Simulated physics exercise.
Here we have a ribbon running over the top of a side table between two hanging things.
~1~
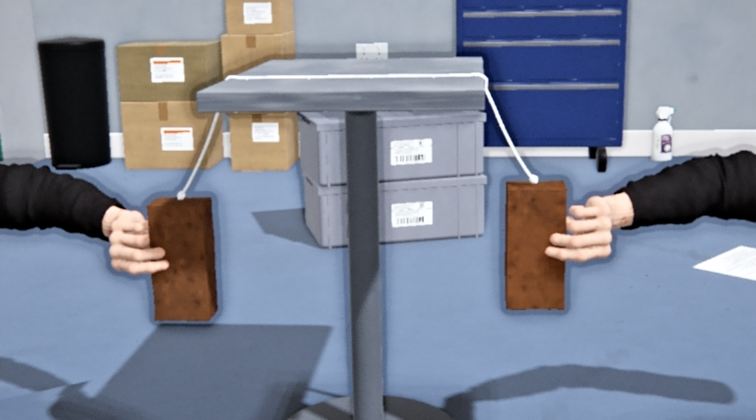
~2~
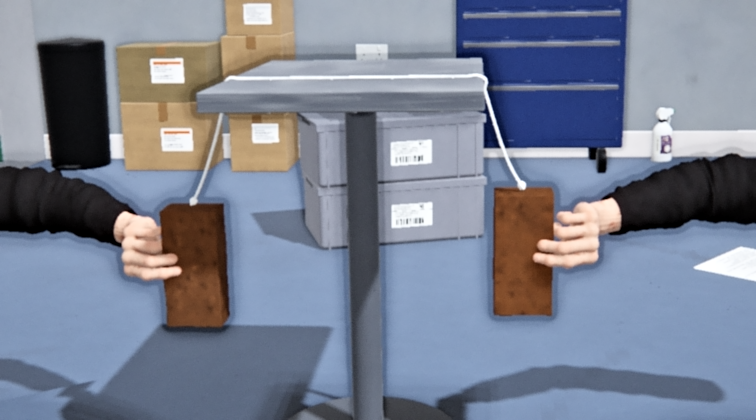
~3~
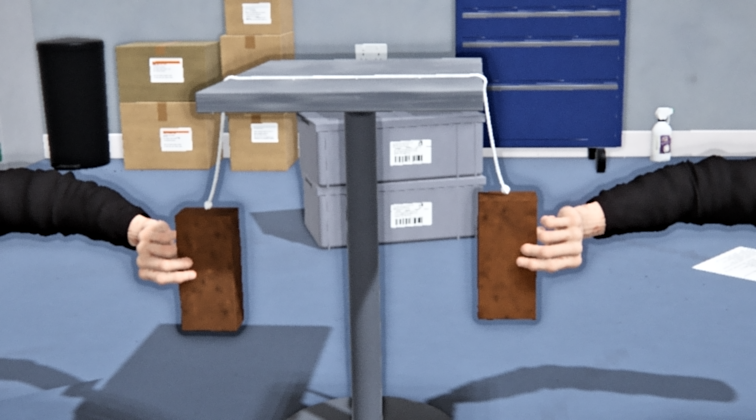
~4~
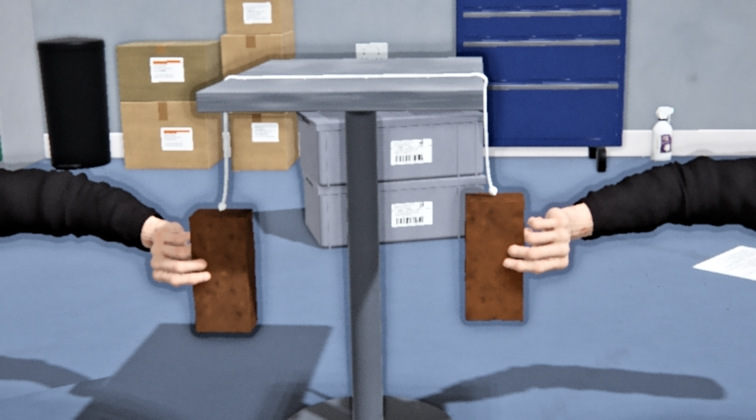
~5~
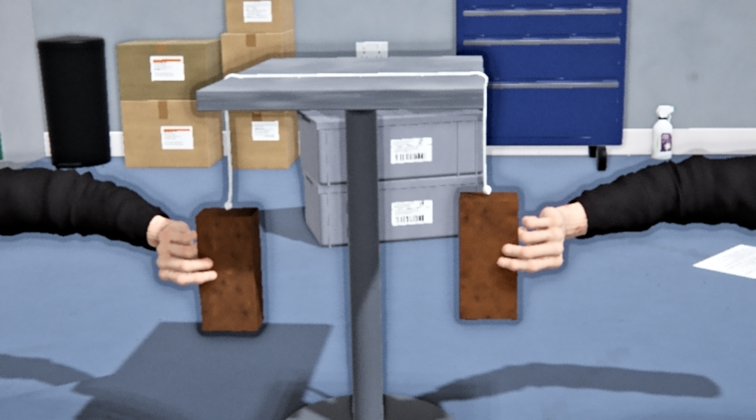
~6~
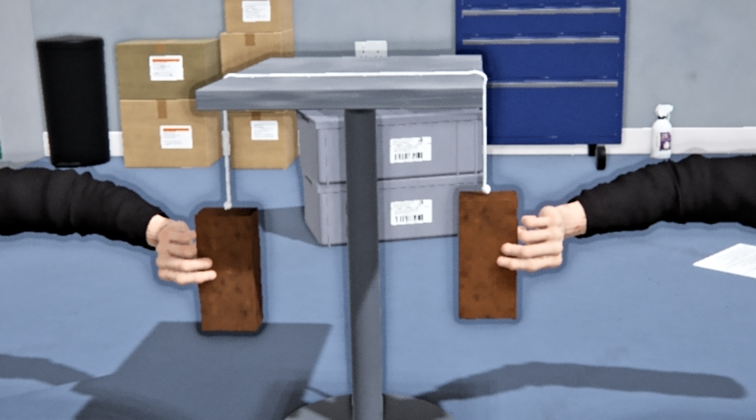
In a storage room with cardboard boxes, grey bins and a blue cabinet, a fixed view faces a grey side table from the front. A white ribbon runs over its top to two reddish-brown bricks, one on each side, each held by a black-sleeved hand. The hands move the bricks inward and slightly down until the ribbon's slanted ends are upright, then stay still.
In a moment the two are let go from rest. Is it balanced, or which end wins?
Outcome: The ribbon hangs still.
Then, 0.62 s after the last picture, left brick hanging as before near (239, 270); right brick hanging as before near (480, 257).
Then, 1.36 s after the last picture, left brick hanging as before near (232, 270); right brick hanging as before near (485, 257).
At rest, left brick hanging as before near (239, 270); right brick hanging as before near (481, 257). The ribbon keeps its balance.
